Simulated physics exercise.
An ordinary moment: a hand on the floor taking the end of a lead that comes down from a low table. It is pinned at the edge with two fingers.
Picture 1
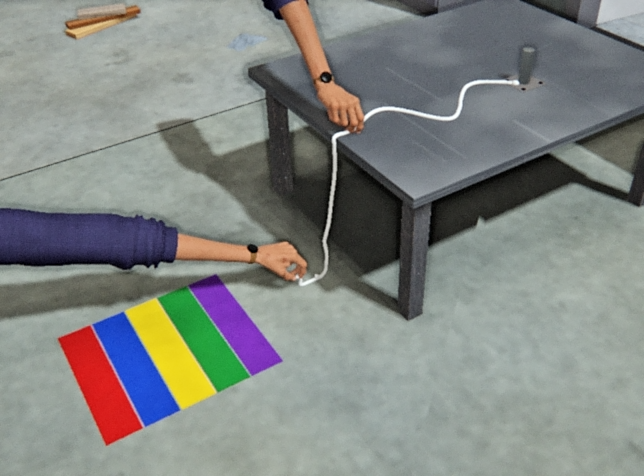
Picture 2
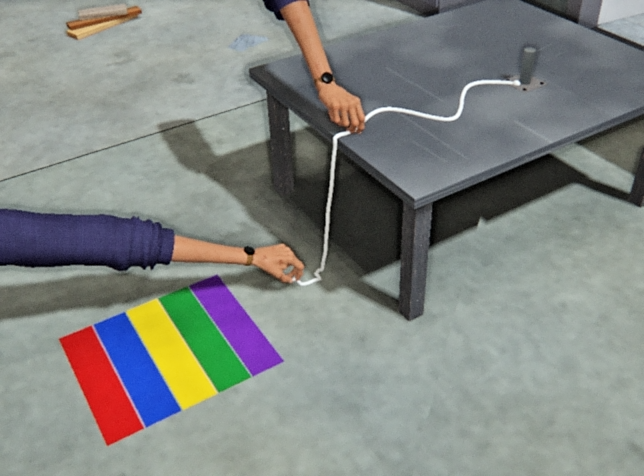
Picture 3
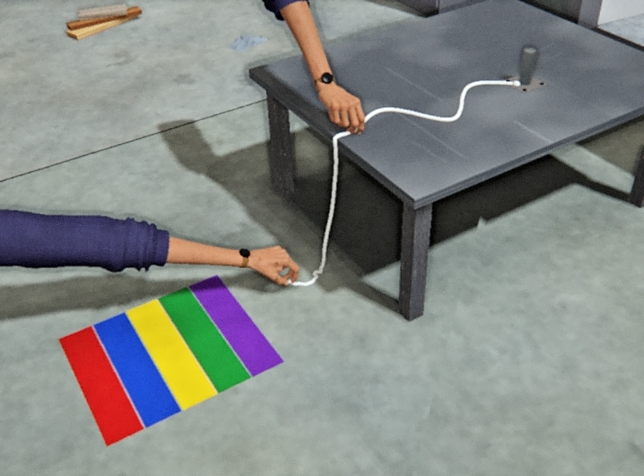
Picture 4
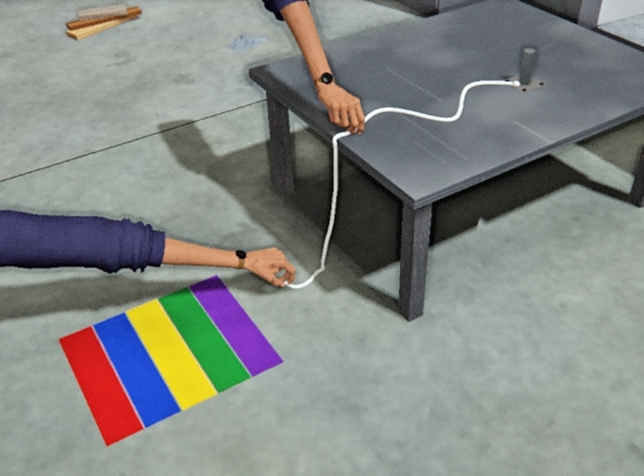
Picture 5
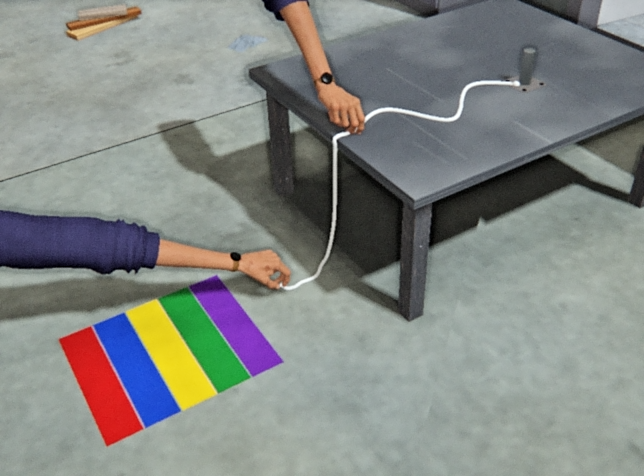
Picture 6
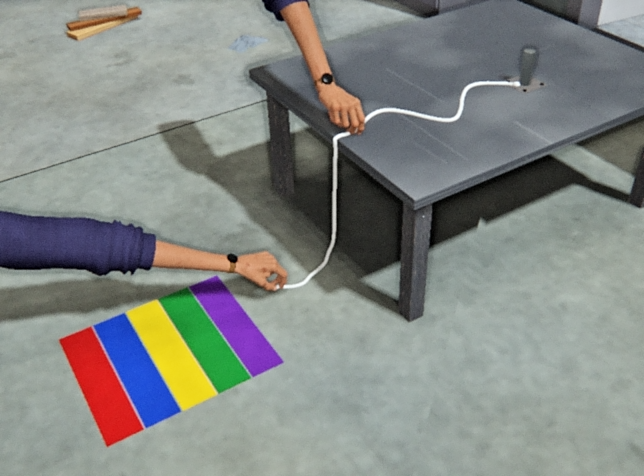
To begin with, one hand presses a white cord at the edge of a low dark table while another, near the floor, grips its hanging end beside a patch of coloured stripes. The lower hand then draws the end slightly left, smoothing the cord's bend, while the upper hand stays still.
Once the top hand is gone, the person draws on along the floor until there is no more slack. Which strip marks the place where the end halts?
The blue strip does.
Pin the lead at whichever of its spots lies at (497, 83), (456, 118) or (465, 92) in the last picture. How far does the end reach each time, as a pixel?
About (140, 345), (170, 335) and (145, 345).
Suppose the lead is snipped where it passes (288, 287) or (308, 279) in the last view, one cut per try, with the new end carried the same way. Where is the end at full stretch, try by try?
Case by case: Roughly (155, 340), then roughly (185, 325).
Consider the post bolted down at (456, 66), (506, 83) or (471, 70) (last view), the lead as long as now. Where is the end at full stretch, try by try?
Try by try: (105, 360), (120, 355) and (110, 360).
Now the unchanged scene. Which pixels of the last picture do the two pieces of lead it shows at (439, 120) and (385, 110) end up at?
First one close to (404, 121), second close to (356, 136).
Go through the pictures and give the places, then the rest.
End (297, 277); purple (255, 351); green (222, 366); yellow (188, 382); blue (152, 398); red (115, 416), in the first frame.
End (294, 279); lead through (484, 83) (459, 113) (395, 110) (344, 134) (329, 201) (324, 259), in the second frame.
End (290, 281), in the third frame.
End (286, 283); lead through (483, 83) (459, 113) (394, 110) (344, 134) (334, 200) (323, 259), in the fourth frame.
End (281, 285), in the fifth frame.
End (278, 287); lead through (484, 84) (459, 114) (395, 111) (344, 135) (334, 200) (327, 258), in the sixth frame.
Early on, end near (190, 325); over green.
Midway, end near (155, 339); over yellow.
At the end of the slack, end near (134, 348); over blue. The blue one.
